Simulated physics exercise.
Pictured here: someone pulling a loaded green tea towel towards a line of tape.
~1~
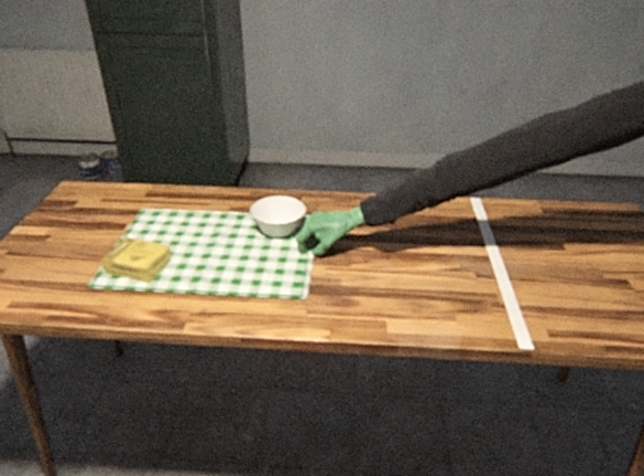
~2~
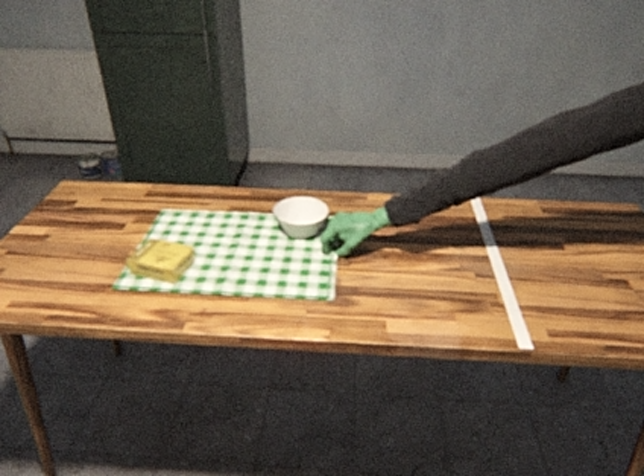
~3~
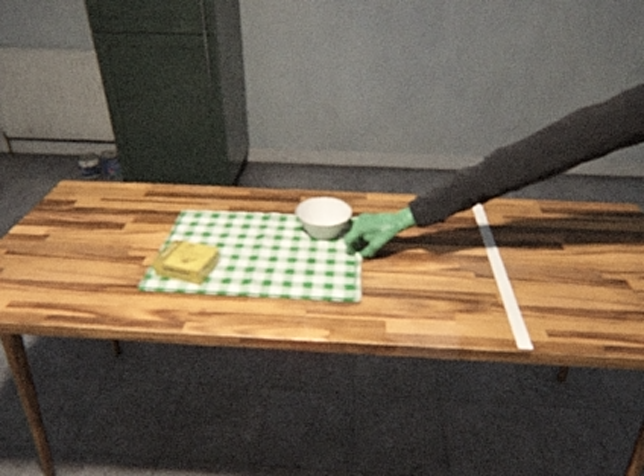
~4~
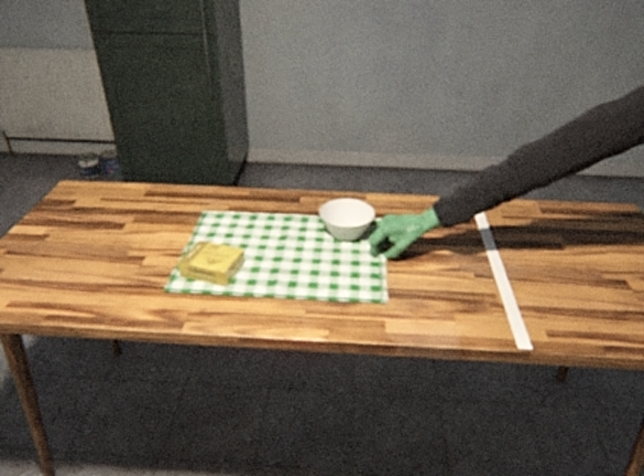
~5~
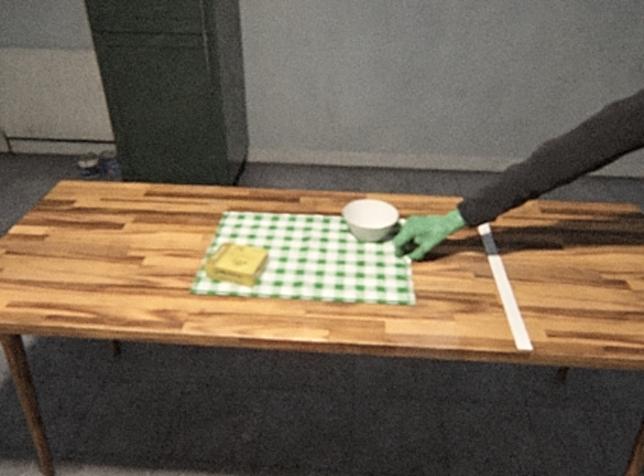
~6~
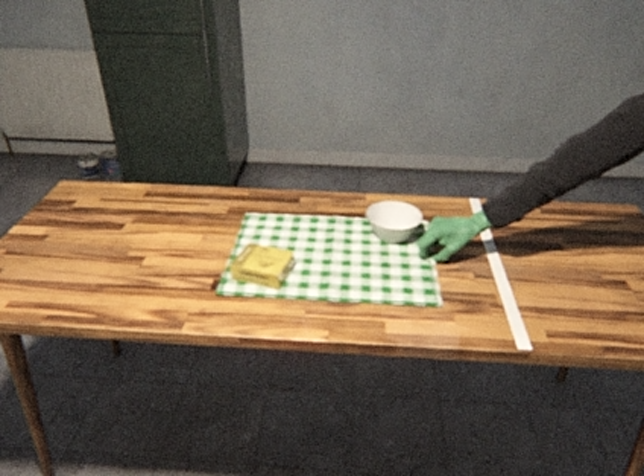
To begin with, a green-gloved hand grips the right edge of a green-and-white checked cloth holding a white bowl and a yellow packet on a wooden table. The hand then drags the cloth steadily rightward, bowl and packet riding along, and the gap to the white tape strip narrows.
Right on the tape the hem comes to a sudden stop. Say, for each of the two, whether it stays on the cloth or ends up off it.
Per item - white bowl: Ends up off; yellow packet: Stays on.
Then, 0.08 s past the final frame, hem short of the tape; white bowl on the cloth near (431, 227); yellow packet on the cloth near (304, 268).
Then, 0.19 s past the final frame, hem at the tape; white bowl on the cloth near (480, 229); yellow packet on the cloth near (358, 270).
When it is over, hem at the tape; white bowl ahead of the hem near (546, 233); yellow packet on the cloth near (447, 275). The white bowl shoots off the front and the yellow packet remains aboard.
